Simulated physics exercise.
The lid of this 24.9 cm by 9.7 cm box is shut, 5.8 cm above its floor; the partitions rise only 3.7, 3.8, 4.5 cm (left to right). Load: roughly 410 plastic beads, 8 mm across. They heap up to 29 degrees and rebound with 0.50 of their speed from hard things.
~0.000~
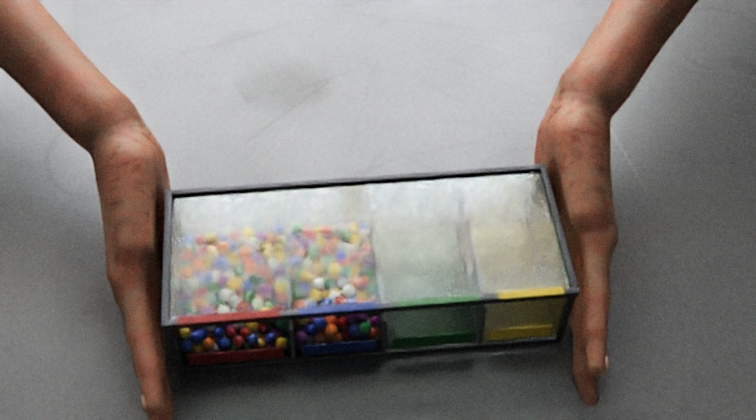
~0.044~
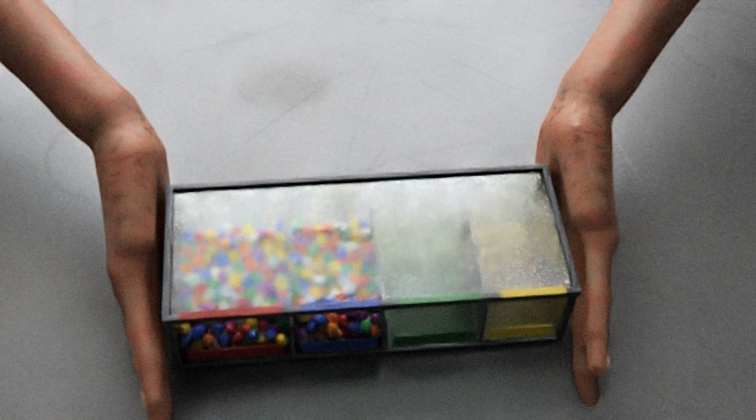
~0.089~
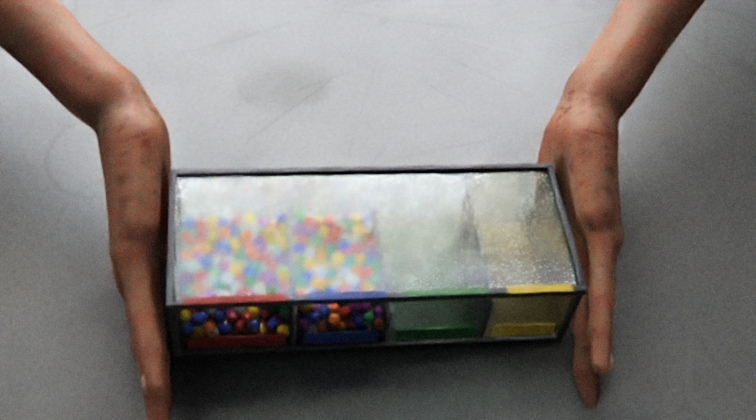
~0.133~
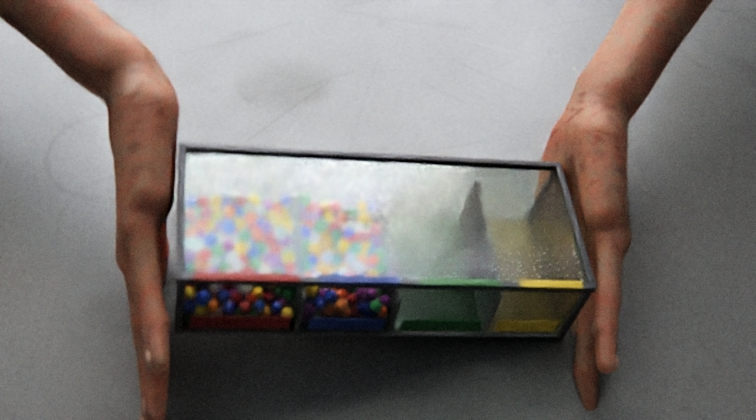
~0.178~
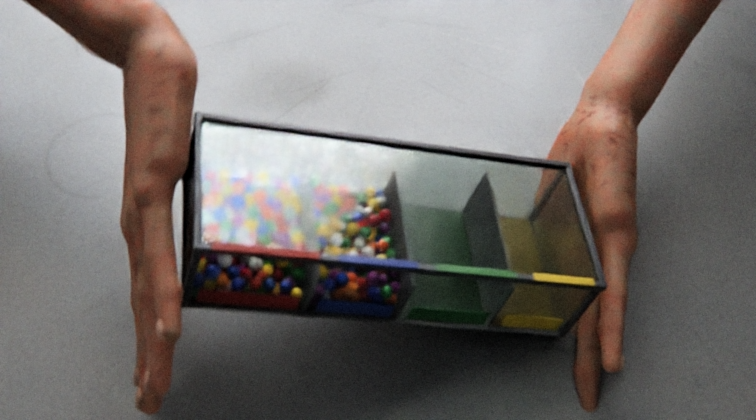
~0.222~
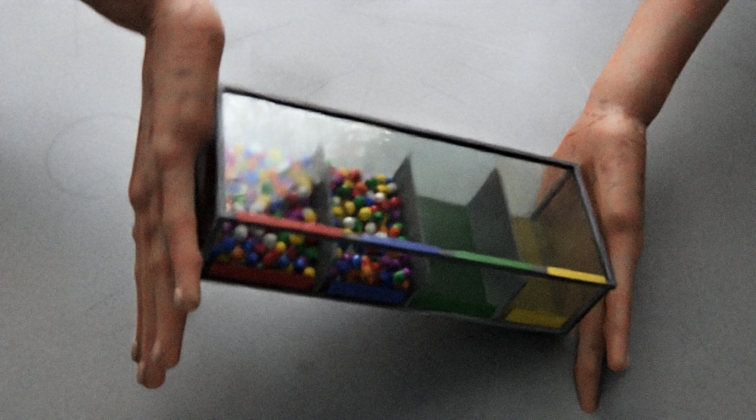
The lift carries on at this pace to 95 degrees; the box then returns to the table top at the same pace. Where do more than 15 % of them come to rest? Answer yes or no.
Red yes, blue yes, green yes, yellow yes.
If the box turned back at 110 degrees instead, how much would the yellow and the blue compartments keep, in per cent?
Yellow 35, blue 25.
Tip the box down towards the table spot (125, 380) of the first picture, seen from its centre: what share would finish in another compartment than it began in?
Some 30 per cent.
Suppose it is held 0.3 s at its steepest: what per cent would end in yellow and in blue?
Then: Yellow 40, blue 20.
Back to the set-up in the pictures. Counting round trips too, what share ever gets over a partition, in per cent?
Some 55 per cent.
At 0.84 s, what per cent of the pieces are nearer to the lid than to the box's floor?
Some 70 per cent.
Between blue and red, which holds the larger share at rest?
The blue compartment.
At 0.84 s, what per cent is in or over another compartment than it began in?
Some 35 per cent.
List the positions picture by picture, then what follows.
In the first picture, box tilt 0 degrees, front corners at (169, 322) and (571, 290); red 55 %, blue 45 %.
In the second picture, box tilt 1 degrees, front corners at (170, 317) and (573, 289).
In the third picture, box tilt 5 degrees, front corners at (173, 302) and (579, 288), lowest corner right back.
In the fourth picture, box tilt 10 degrees, front corners at (183, 276) and (589, 285), lowest corner right back.
In the fifth picture, box tilt 17 degrees, front corners at (201, 245) and (599, 284), lowest corner right back.
In the sixth picture, box tilt 23 degrees, front corners at (225, 214) and (609, 282), lowest corner right back; red 55 %, blue 45 %. Its pace works out near 140 degrees a second.
After 0.84 s, tilt 94 degrees; red 35 %, blue 45 %, green 15 %, yellow 5 %.
After 1.25 s, tilt 40 degrees; red 20 %, blue 35 %, green 25 %, yellow 20 %.
Then, at 1.74 s, tilt 0 degrees; red 20 %, blue 35 %, green 25 %, yellow 20 %.
By 2.2 s all is still; red 20 %, blue 35 %, green 25 %, yellow 20 %.
